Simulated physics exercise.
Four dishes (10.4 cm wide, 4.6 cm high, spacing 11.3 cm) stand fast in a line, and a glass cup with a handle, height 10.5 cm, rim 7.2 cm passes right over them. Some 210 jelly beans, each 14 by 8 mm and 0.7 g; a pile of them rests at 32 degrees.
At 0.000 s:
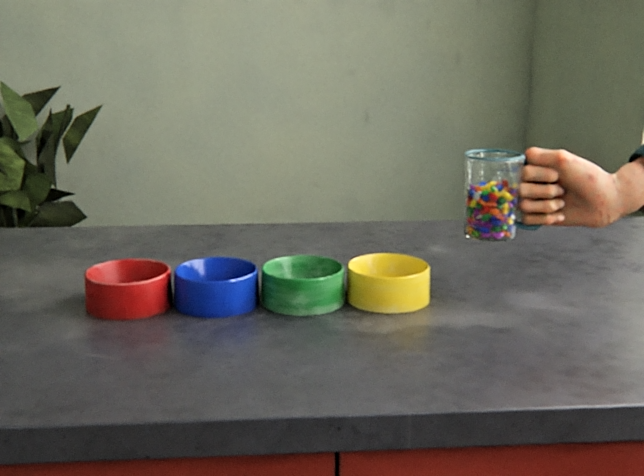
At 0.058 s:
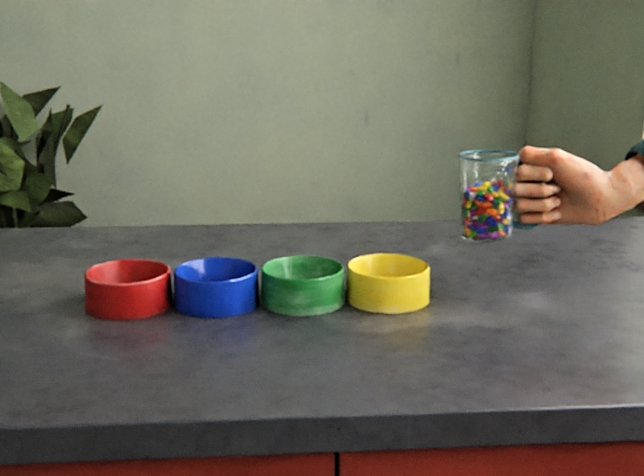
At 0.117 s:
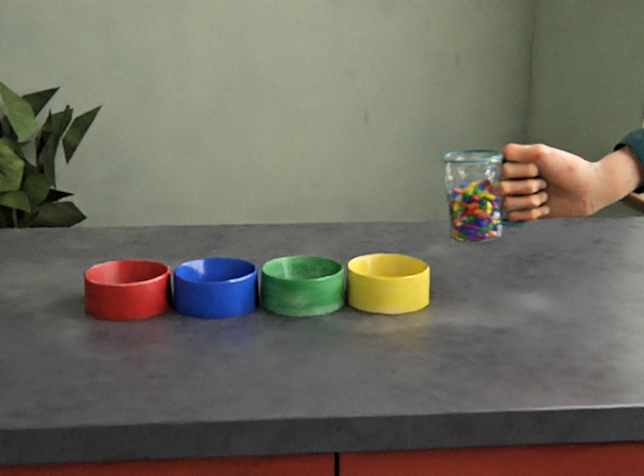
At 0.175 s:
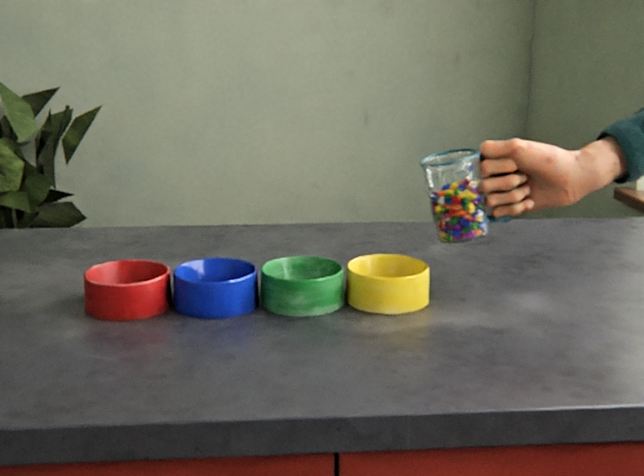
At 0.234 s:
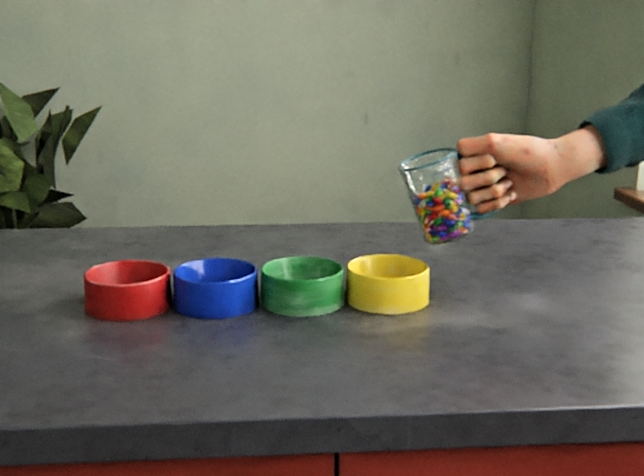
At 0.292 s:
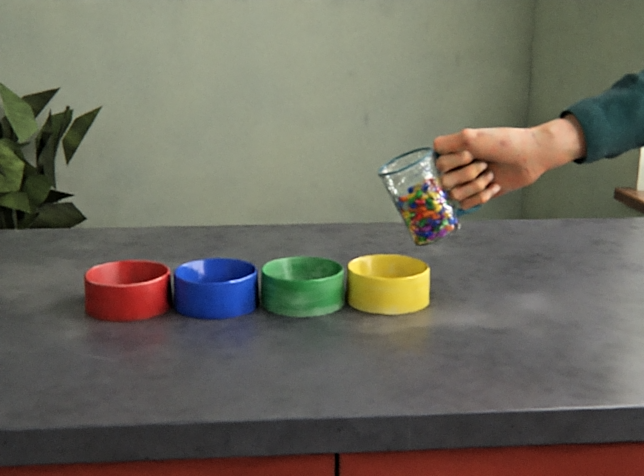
We see a hand holding a clear glass cup of small colourful pieces above a grey counter, moving it left towards a row of red, blue, green and yellow dishes while gradually tilting it to the left.
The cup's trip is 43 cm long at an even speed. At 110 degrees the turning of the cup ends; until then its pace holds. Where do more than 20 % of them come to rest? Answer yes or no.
Red dish: Yes; blue dish: No; green dish: No; yellow dish: No; on the counter: Yes.
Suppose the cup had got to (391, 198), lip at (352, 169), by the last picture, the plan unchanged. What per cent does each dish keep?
Red 100; blue 0; green 0; yellow 0.
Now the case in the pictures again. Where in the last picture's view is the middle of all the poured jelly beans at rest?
At about (105, 300).
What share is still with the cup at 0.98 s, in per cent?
About 100 per cent.
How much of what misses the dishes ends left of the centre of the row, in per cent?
About 100 per cent.
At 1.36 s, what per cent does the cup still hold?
Roughly 20 per cent.
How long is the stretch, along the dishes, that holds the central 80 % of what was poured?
Some 17 cm.
After 0.71 s, tilt 70 degrees; cup holds 100 %.
After 0.98 s, tilt 99 degrees; cup holds 100 %.
Then, at 1.36 s, tilt 110 degrees; cup holds 20 %, red 45 %.
By 2.7 s all is still; red 60 %, blue 0 %, green 0 %, yellow 0 %, counter 40 %.
